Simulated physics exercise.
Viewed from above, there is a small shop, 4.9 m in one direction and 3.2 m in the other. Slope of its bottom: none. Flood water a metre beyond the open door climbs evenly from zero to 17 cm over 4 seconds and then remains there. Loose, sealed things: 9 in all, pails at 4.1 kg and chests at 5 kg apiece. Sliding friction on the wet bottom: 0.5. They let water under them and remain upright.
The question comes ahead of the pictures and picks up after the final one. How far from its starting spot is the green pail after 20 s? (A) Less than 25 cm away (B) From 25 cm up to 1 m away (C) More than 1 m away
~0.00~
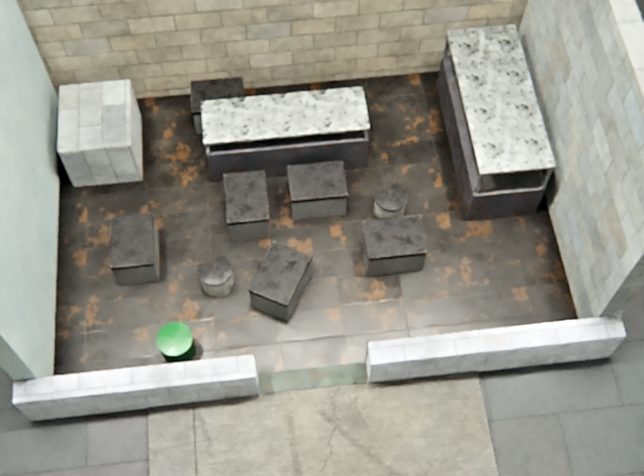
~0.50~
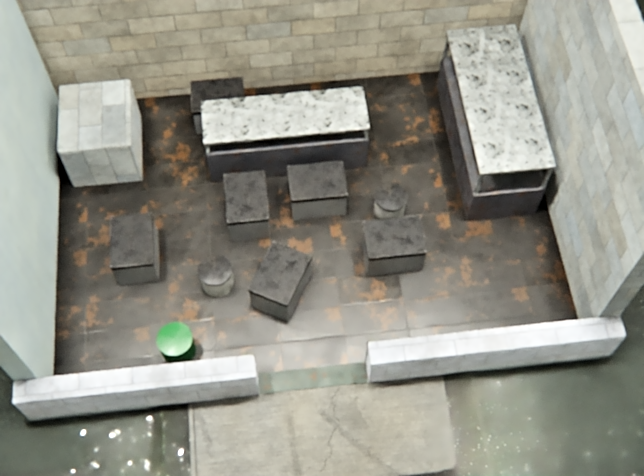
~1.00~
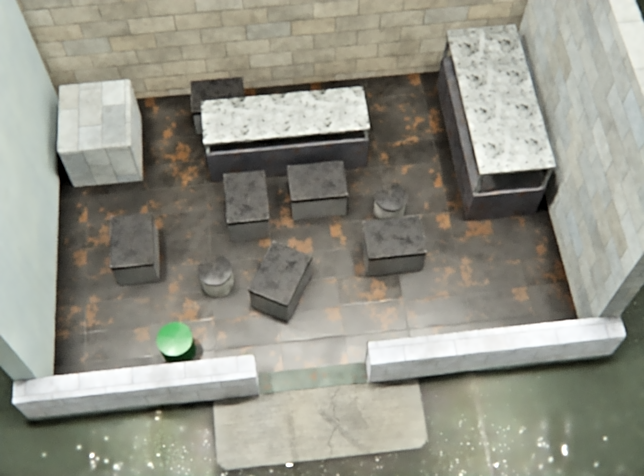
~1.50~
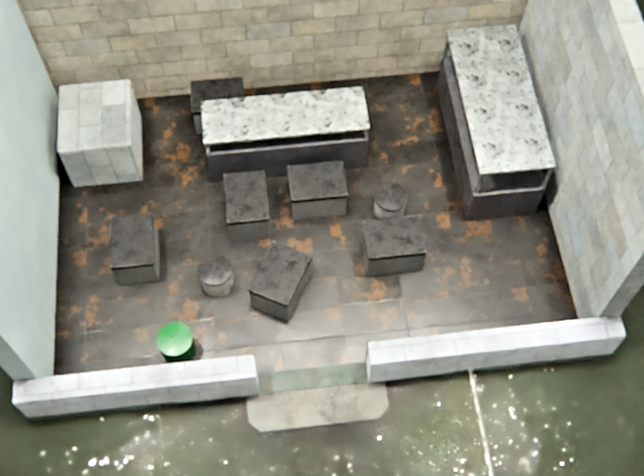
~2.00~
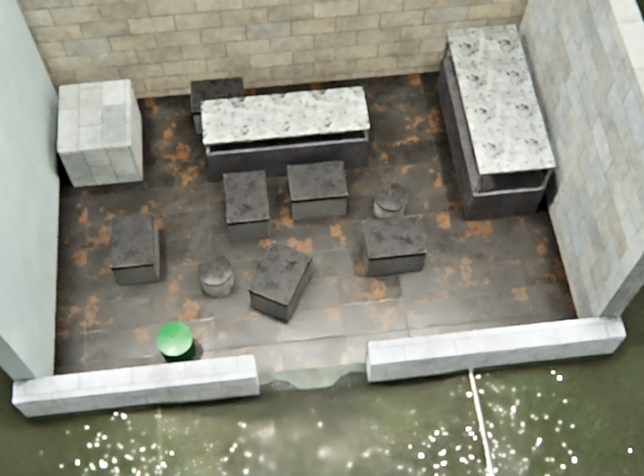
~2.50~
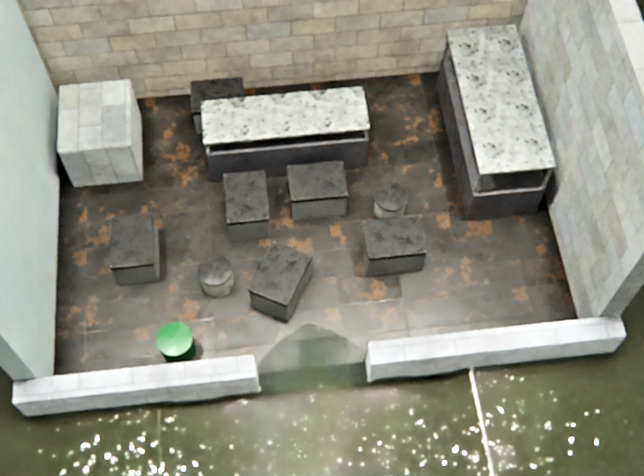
B.
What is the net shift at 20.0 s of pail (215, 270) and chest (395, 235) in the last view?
Net displacement, in order: 60 cm; 40 cm.
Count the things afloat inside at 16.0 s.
Tally: 9 of them.
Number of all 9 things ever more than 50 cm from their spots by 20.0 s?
9.
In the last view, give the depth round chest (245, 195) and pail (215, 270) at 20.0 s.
Close to 11 and 12 centimetres.
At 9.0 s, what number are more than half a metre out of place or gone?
7 in all.
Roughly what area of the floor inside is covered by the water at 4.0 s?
Some 3.0 m2 of it.
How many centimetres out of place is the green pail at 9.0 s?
Around 0 centimetres.
After 4.0 s the green pail is near (174, 339), 0.0 m from its start, aground; 0 afloat.
After 9.0 s the green pail is near (174, 339), 0.0 m from its start, aground; 7 afloat.
After 16.0 s the green pail is near (199, 204), 1.4 m from its start, afloat; 9 afloat.
After 20.0 s the green pail is near (101, 348), 0.6 m from its start, afloat; 9 afloat.
